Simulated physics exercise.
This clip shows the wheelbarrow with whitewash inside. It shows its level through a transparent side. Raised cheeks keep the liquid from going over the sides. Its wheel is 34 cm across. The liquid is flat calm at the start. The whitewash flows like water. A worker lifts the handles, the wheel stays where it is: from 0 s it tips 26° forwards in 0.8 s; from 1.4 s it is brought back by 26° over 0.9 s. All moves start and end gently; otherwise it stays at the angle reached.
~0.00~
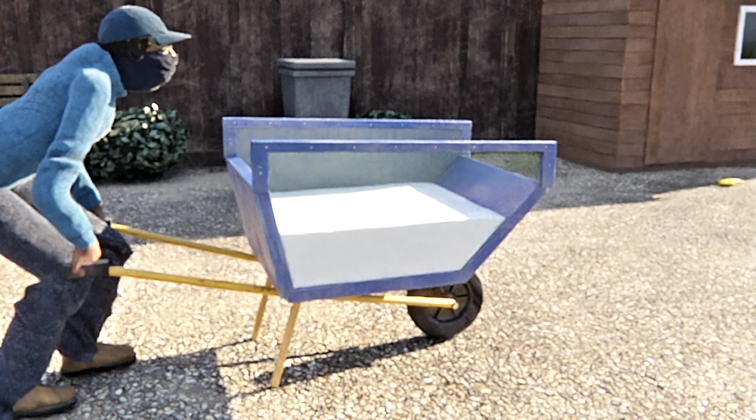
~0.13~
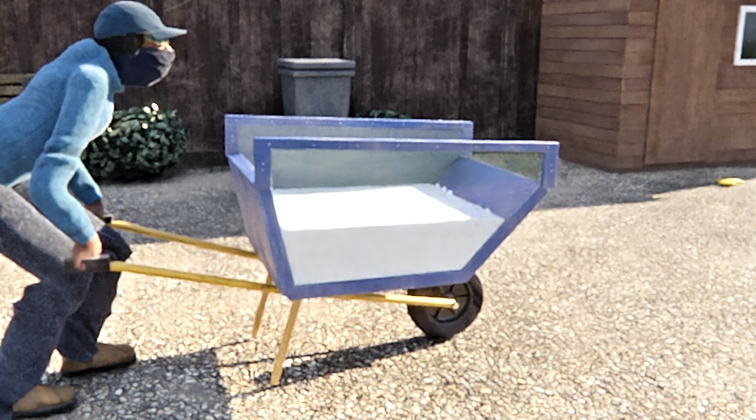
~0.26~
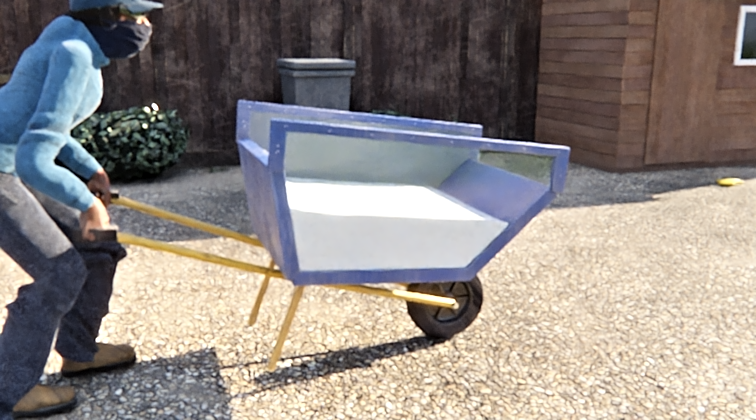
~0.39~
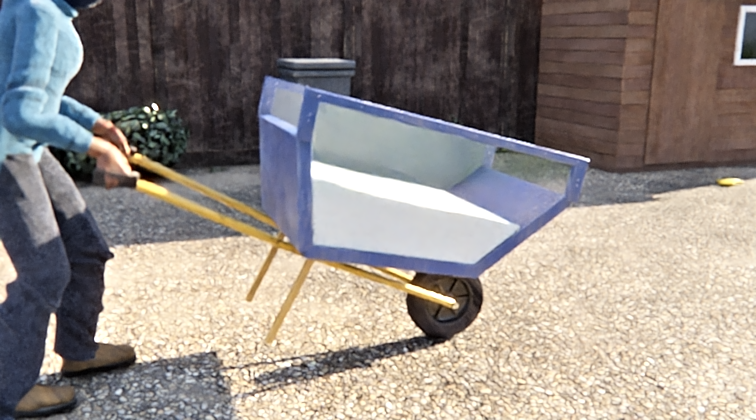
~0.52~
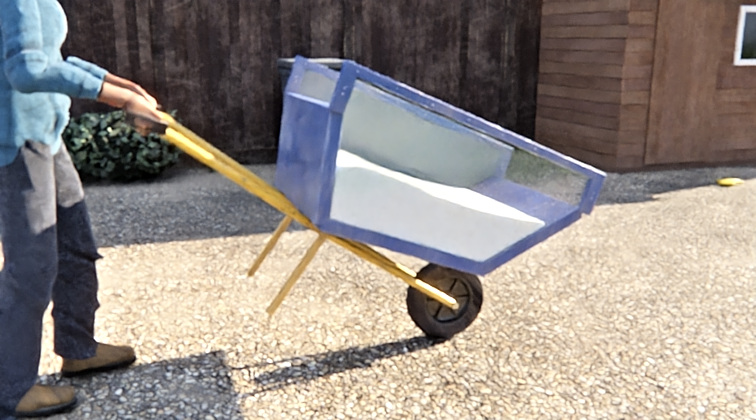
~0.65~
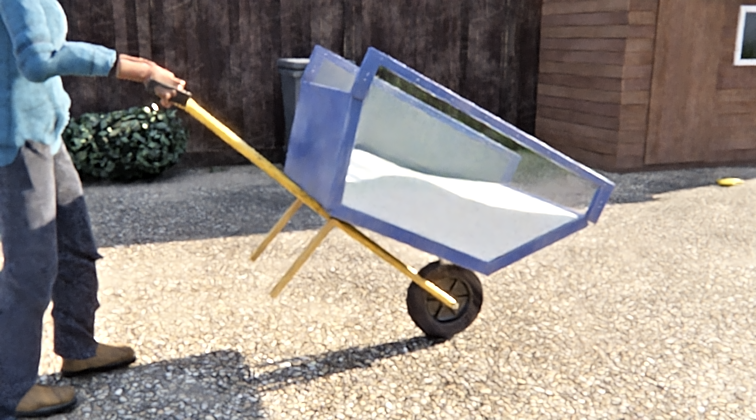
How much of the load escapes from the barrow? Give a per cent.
About 68 per cent.
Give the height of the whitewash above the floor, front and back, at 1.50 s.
Front 14 cm, back 0 cm.
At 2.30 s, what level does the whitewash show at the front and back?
About 0 cm in front and 10 cm behind.
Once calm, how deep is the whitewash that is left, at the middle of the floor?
About 8 cm.
After 1.50 s the barrow is at 26° forwards, the surface stands 0 cm at the back and 14 cm at the front; 62 per cent has gone, over the front.
After 2.30 s the surface stands 9 cm at the back and 0 cm at the front; 67 per cent has gone, over the front.
After 3.10 s the surface stands 5 cm at the back and 7 cm at the front; 67 per cent has gone, over the front.
After 5.18 s 68 per cent has gone, over the front, 63 of 94 litres.
